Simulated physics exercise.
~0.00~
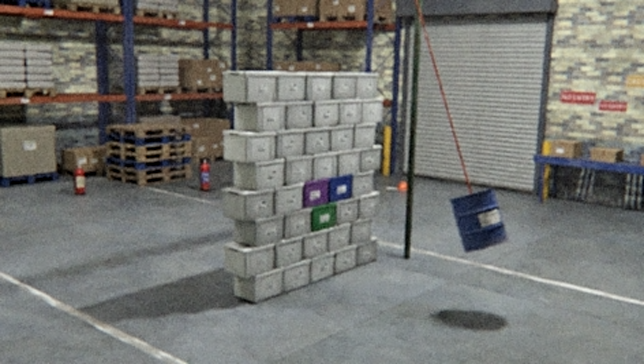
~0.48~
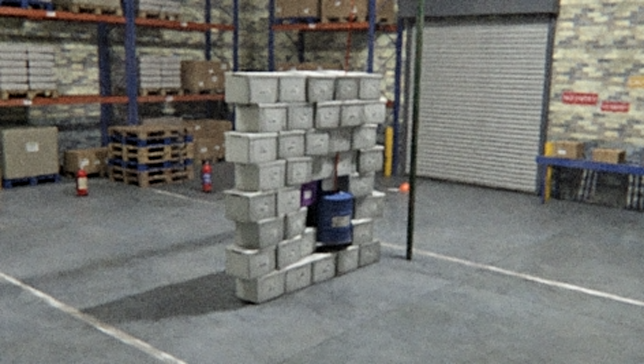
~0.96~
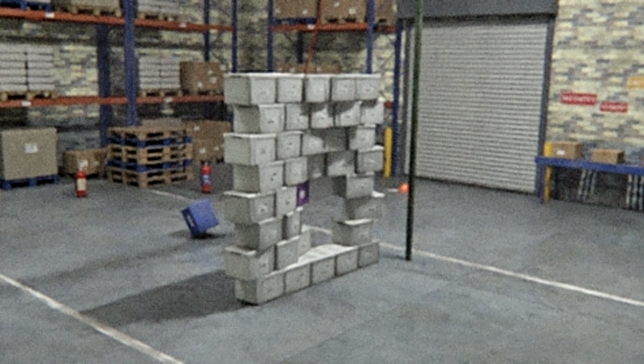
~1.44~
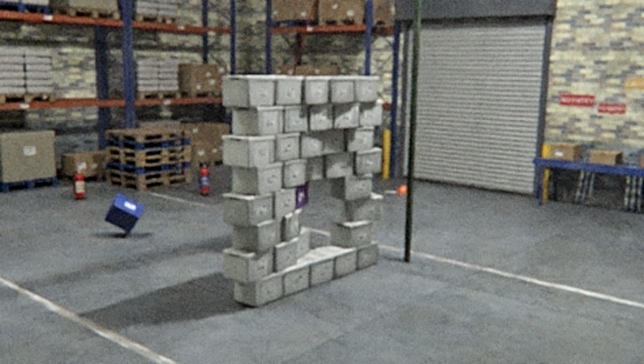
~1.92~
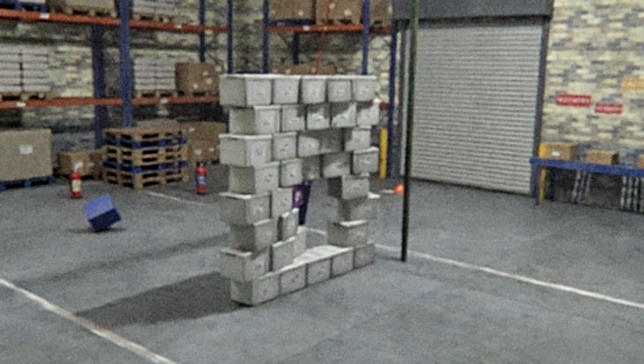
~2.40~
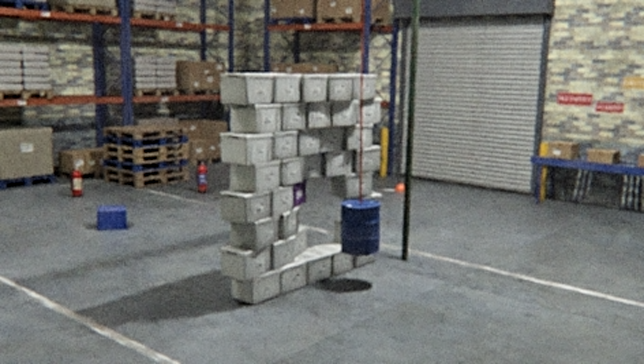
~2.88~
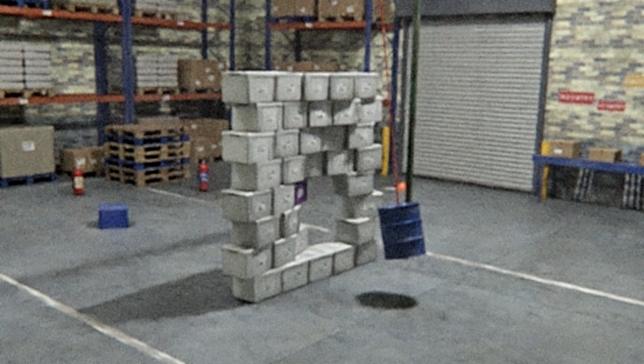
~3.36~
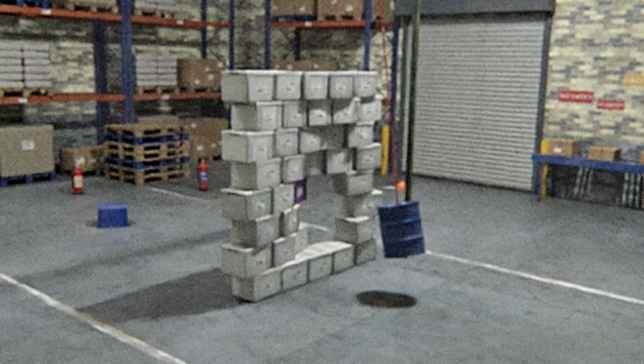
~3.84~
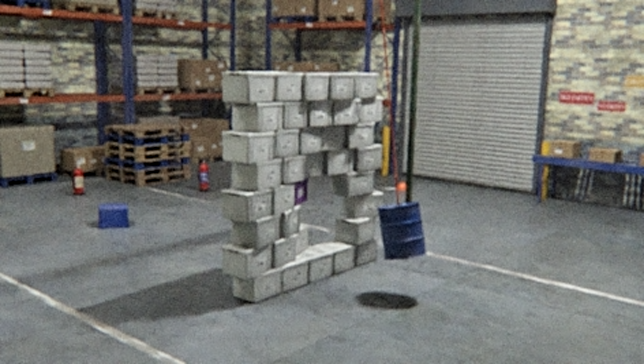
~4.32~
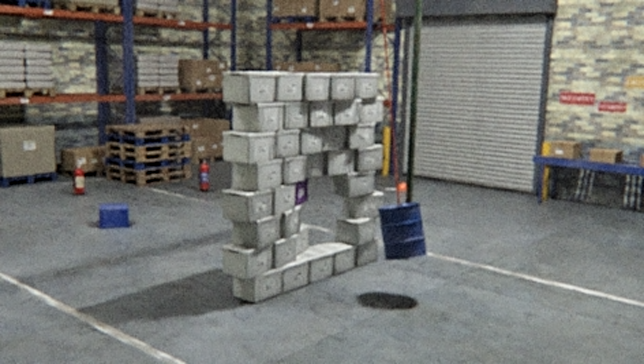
A blue drum hangs on a red line at the right of a free-standing wall of pale grey totes in a warehouse, seen from a slightly swaying camera, with racks behind and a shutter to the right. Purple, blue and green totes sit near the wall's middle. The drum swings left and punches into the wall, driving out the blue tote, which tumbles across the floor to the left and settles upside down. The drum swings back out to the right and hangs tilted there. The wall stands with a ragged hole, the purple tote still up at its edge.
